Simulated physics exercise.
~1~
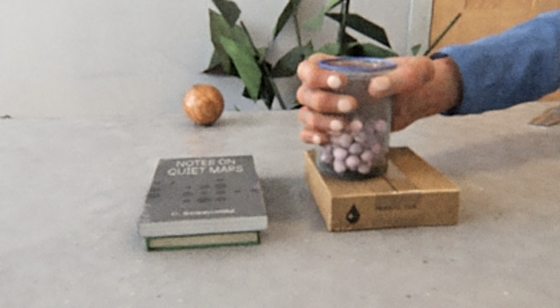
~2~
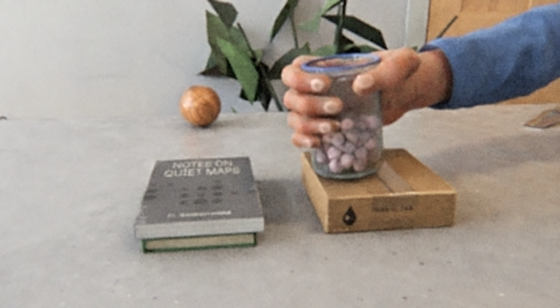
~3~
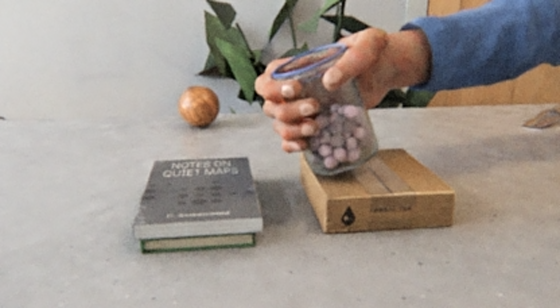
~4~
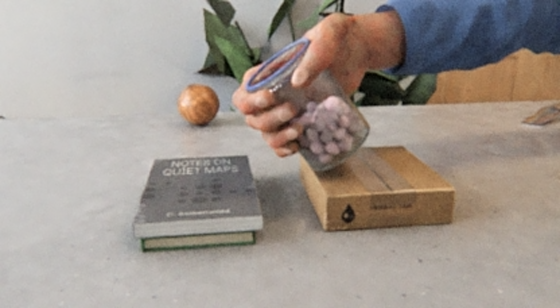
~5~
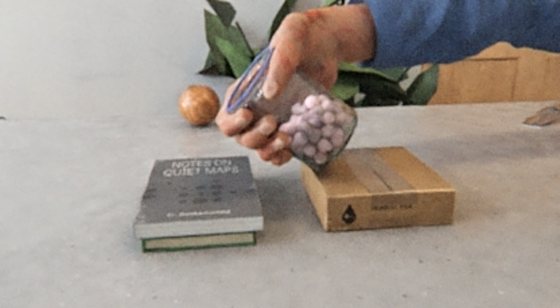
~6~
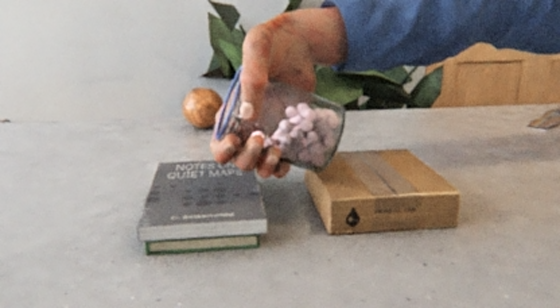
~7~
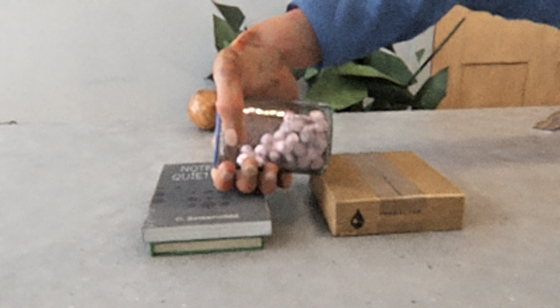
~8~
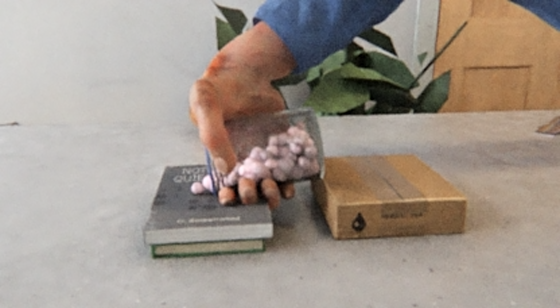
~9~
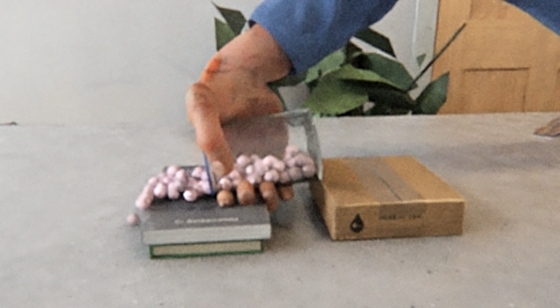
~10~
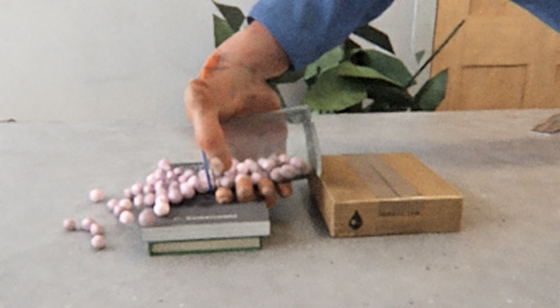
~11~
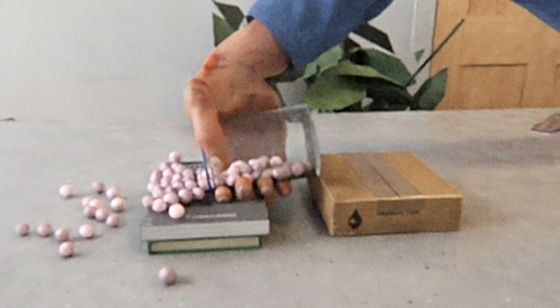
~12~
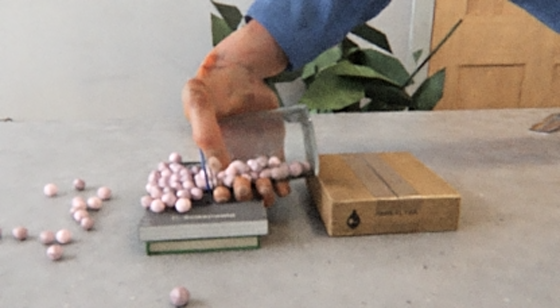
A clear glass jar with a blue rim, part-filled with pale lilac sugar pearls, stands on a flat cardboard box, held by a hand in a blue sleeve. The hand lifts it and tilts it left towards a grey book beside the box, the pearls sliding along the side but staying in. The jar goes past level and comes to rest with its mouth over the book. Pearls then pour over the rim, heaping on the cover and rolling off across the grey tabletop. At the end the hand still holds the jar there, some pearls remaining inside.
